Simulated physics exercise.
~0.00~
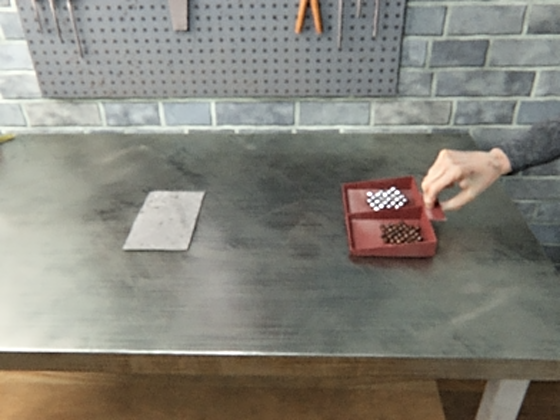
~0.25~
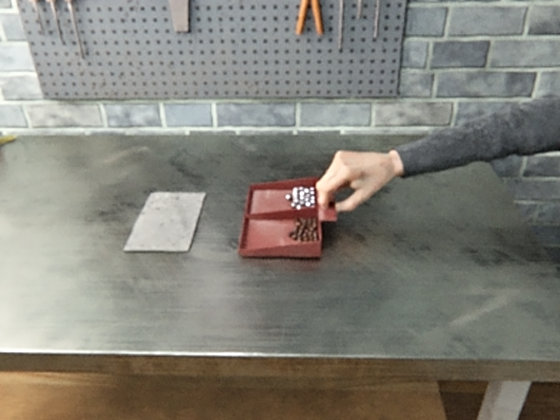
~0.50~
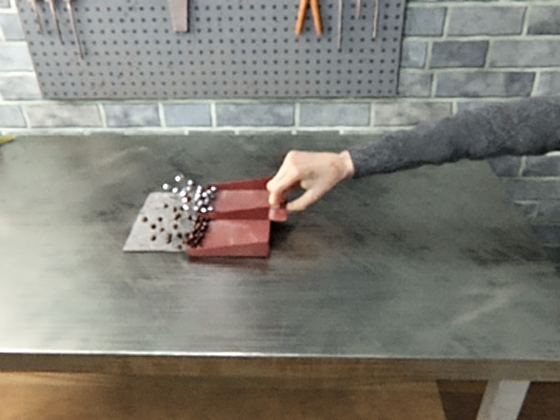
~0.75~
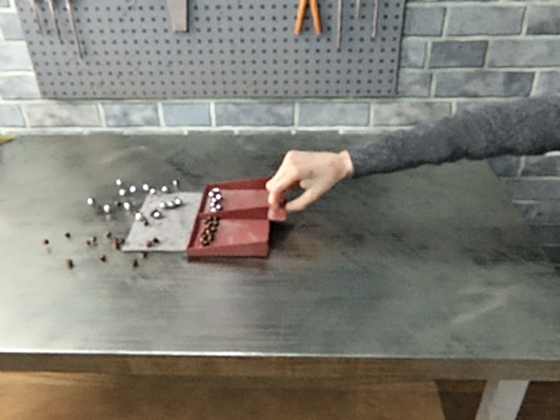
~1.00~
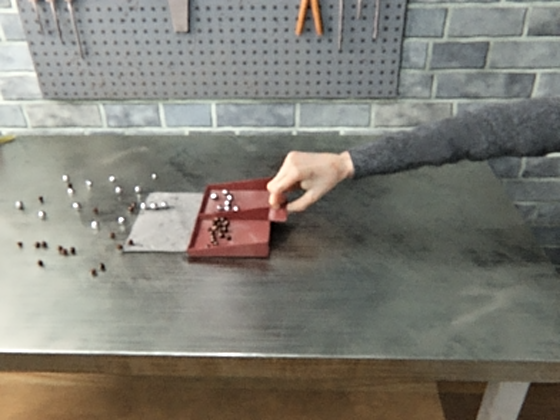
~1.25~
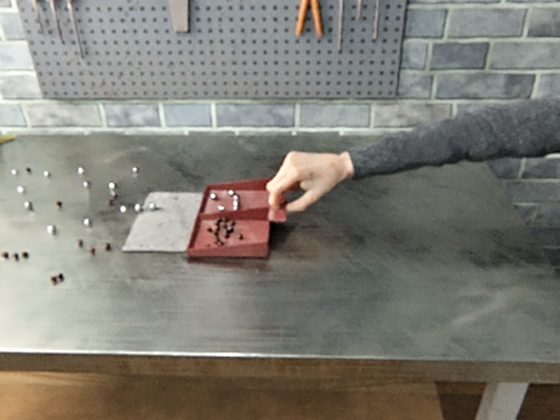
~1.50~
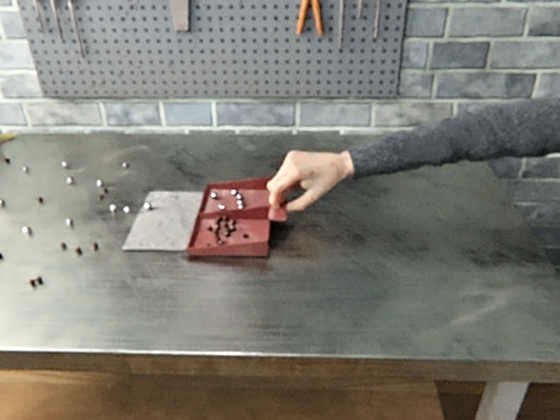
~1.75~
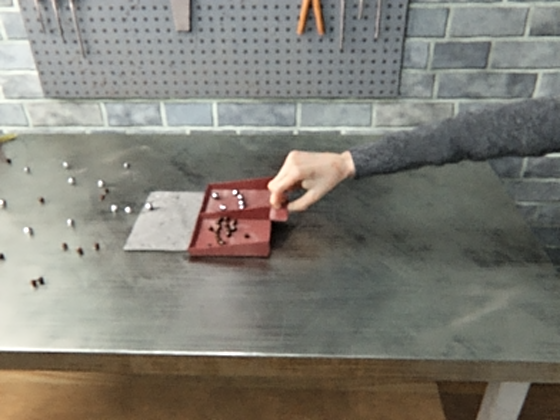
A divided red tray holding white beads and dark beads is pushed left by a hand across a dark tabletop until it stops against a flat gray slab; many beads from both compartments spill over the slab and scatter leftward, while the rest stay in the tray.
